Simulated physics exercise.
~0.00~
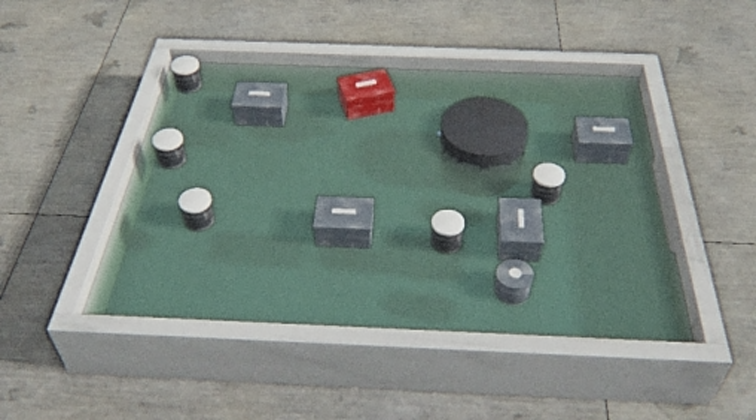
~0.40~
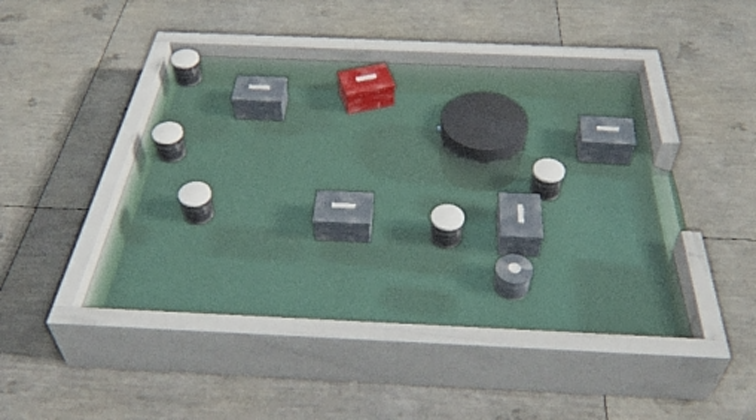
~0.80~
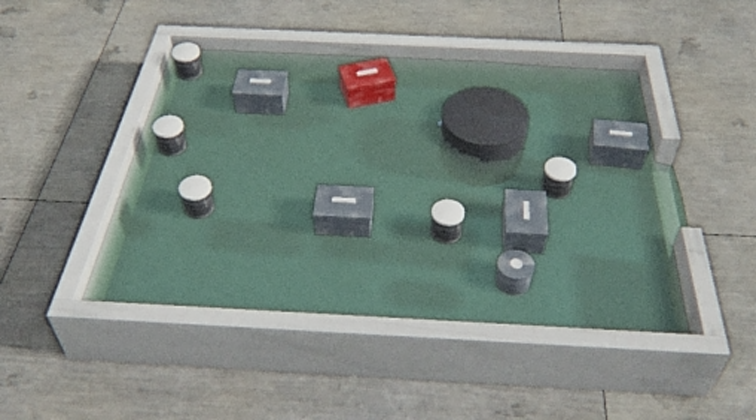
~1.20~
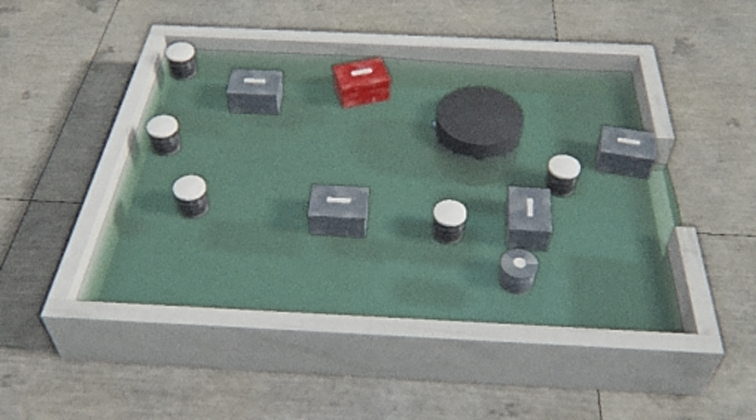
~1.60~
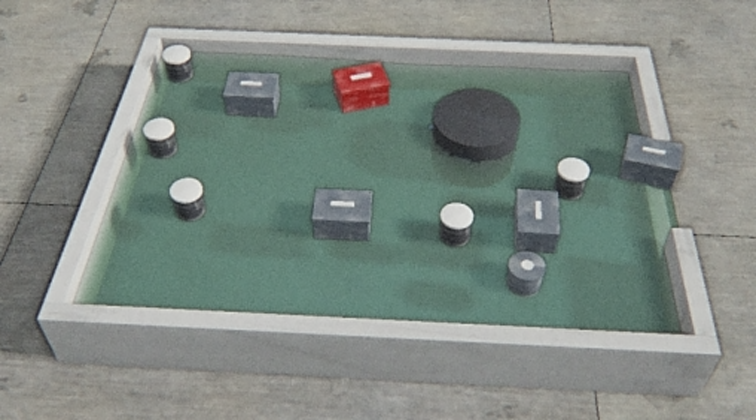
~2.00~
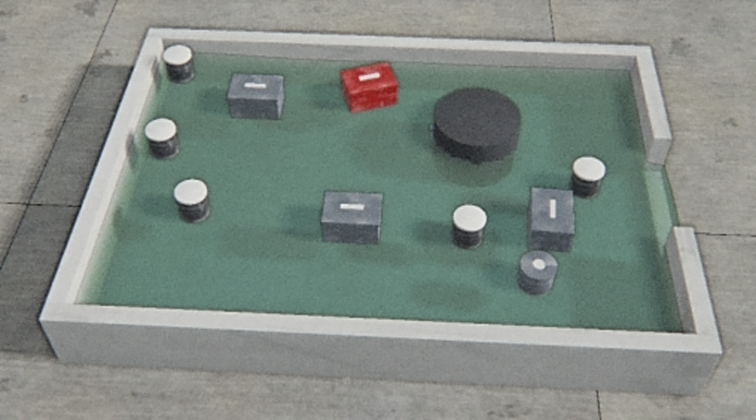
A gap opened in the right wall of a shallow framed pool, and a gray box drifted through it and out of sight, while nearby floating boxes and white-topped cans shifted slightly to the right.
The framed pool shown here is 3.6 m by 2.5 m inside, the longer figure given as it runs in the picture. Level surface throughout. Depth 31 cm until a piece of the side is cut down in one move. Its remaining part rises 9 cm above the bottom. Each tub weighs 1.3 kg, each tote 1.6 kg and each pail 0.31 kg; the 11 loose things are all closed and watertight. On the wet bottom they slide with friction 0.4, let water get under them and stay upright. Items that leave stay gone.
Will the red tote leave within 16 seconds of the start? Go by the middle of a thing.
I'd say the red tote does not get out.
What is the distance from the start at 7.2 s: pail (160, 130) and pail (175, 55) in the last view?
First one 10 cm, second one 5 cm.
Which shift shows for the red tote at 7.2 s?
Around 50 cm from the start by that time.
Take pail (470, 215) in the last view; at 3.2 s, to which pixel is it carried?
Look for it near (507, 216).
After 3.2 s the red tote is near (392, 78), 0.2 m from its start, afloat; 1 of 11 are out; 10 afloat.
After 7.2 s the red tote is near (421, 76), 0.5 m from its start, afloat; 3 of 11 are out; 8 afloat.
After 12.0 s the red tote is near (484, 75), 0.9 m from its start, afloat; 5 of 11 are out; 6 afloat.
After 16.0 s the red tote is near (535, 82), 1.3 m from its start, afloat; 5 of 11 are out; 6 afloat.
